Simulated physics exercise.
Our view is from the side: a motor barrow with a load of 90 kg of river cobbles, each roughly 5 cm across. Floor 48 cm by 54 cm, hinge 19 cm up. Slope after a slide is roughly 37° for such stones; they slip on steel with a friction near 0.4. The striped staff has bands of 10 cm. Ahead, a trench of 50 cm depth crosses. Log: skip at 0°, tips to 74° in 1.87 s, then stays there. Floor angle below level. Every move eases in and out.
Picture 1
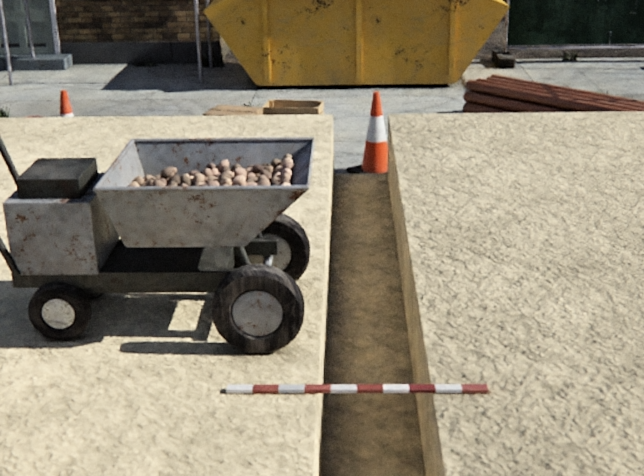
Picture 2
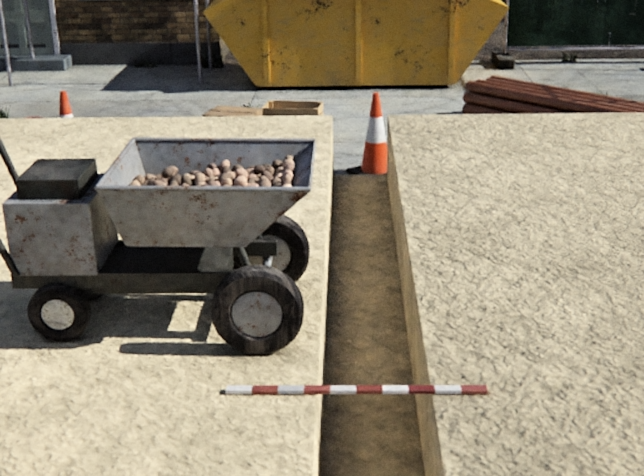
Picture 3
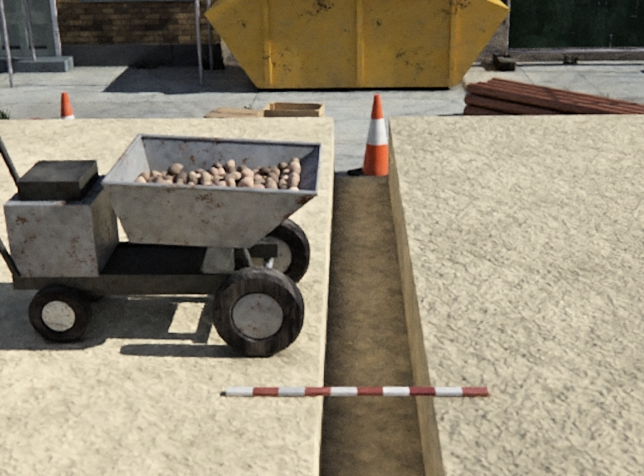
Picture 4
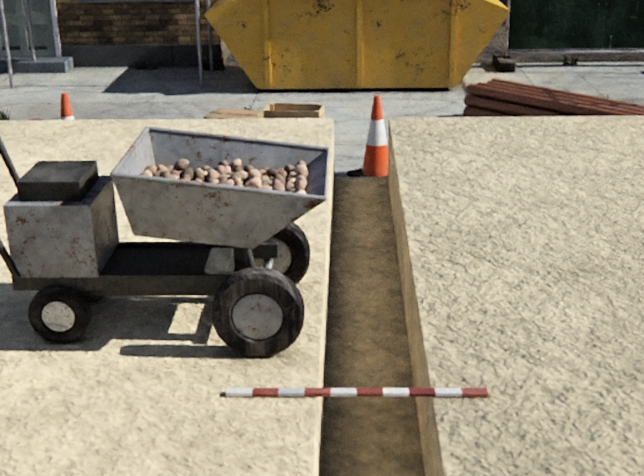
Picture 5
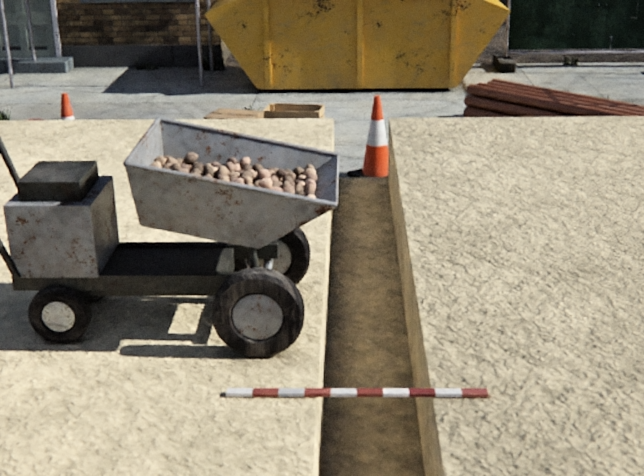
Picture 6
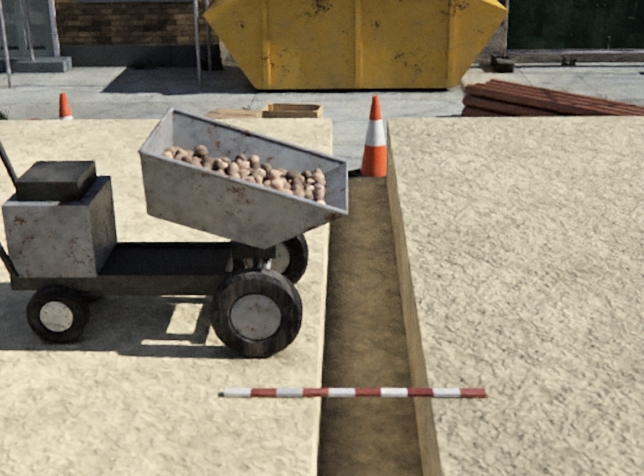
The video shows a small wheeled barrow loaded with rounded stones standing beside a trench crossed by a striped staff; its metal skip tilts gradually, the rear rising and the front lip dipping toward the right, while the wheels stay put.
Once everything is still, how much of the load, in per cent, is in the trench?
About 40 per cent.
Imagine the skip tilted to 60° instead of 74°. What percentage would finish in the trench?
Trench share: Approx. 50%.
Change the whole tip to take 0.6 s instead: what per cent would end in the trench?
Then about 25 per cent.
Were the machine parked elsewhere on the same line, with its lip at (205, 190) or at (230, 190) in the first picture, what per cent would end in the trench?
About 100 per cent first, then about 100 per cent.
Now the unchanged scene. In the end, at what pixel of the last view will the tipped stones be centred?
I'd point somewhere around (437, 315).
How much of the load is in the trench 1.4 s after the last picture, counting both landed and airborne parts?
Roughly 25 percent of the load.
Then, 0.8 s after the last picture the floor is at 62°, 100 % in the skip; the foremost stones are at (402, 268).
Then, 1.4 s after the last picture the floor is at 74°, 21 % in the skip, 24 % in the trench, 54 % past the trench; the foremost stones are at (555, 318).
Then, 1.7 s after the last picture the floor is at 74°, 1 % in the skip, 37 % in the trench, 61 % past the trench; the foremost stones are at (610, 320).
Then, 3.7 s after the last picture the floor is at 74°, 0 % in the skip, 40 % in the trench, 60 % past the trench; the foremost stones are at (621, 320).
